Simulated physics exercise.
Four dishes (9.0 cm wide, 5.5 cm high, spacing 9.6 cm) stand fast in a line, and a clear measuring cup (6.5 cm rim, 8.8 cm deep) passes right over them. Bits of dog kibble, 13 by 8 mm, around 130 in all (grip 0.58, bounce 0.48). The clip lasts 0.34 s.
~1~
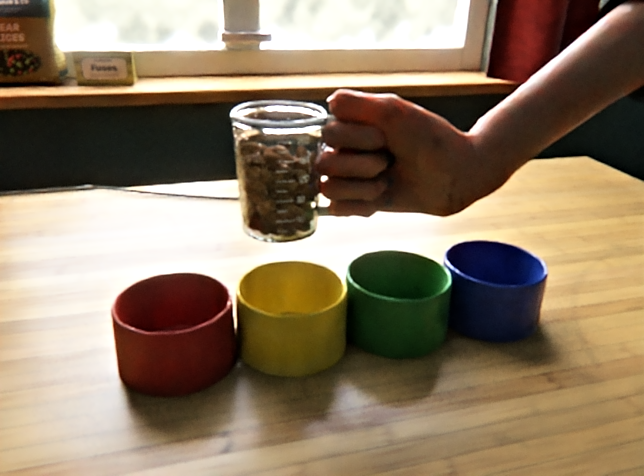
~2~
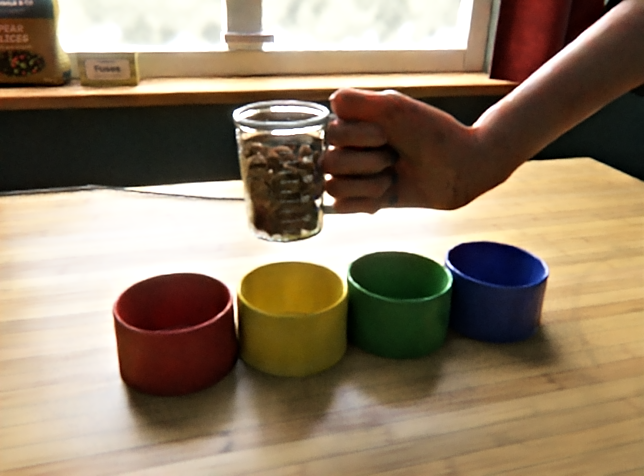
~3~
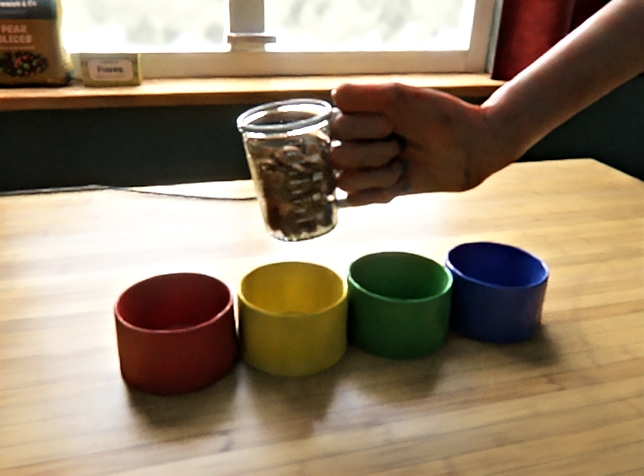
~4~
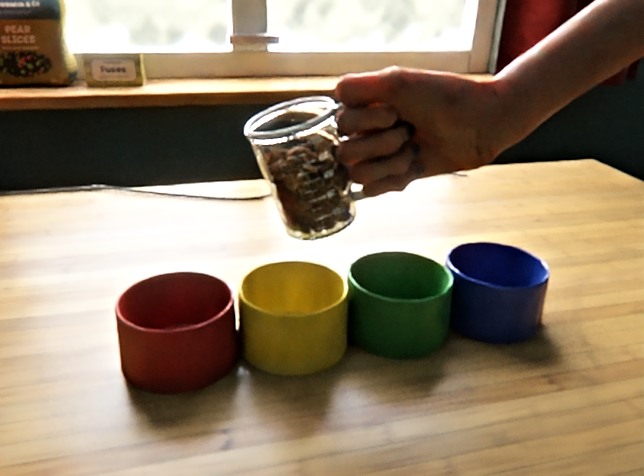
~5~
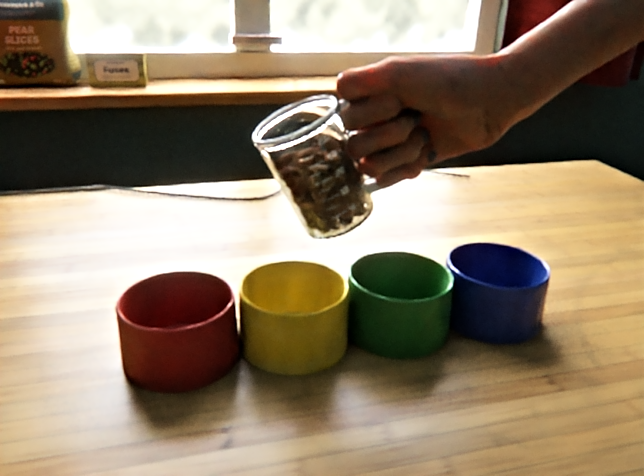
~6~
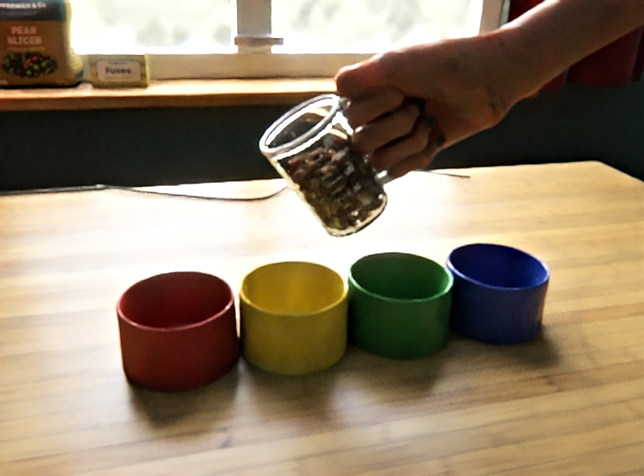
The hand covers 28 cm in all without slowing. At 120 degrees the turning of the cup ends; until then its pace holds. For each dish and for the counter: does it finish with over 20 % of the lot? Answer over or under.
Red dish: Under; blue dish: Under; green dish: Over; yellow dish: Under; on the counter: Under.
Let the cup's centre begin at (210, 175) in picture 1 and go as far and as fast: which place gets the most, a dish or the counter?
The winner: Yellow.
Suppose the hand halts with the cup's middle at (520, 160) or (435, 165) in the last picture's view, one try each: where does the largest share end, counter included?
Most goes to: Green, then green.
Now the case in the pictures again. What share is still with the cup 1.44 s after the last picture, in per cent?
Roughly 0 per cent.
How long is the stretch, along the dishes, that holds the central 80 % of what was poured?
About 5 cm.
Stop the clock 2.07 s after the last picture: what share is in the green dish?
About 100 per cent by then.
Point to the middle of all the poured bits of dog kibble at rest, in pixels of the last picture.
Near (396, 309).
Then, 0.87 s after the last picture, tilt 120 degrees; cup holds 55 %, green 40 %.
Then, 1.44 s after the last picture, tilt 120 degrees; cup holds 0 %, green 100 %.
Then, 2.07 s after the last picture, tilt 120 degrees; cup holds 0 %, green 100 %.
In the end, red 0 %, blue 0 %, green 100 %, yellow 0 %, counter 0 %.
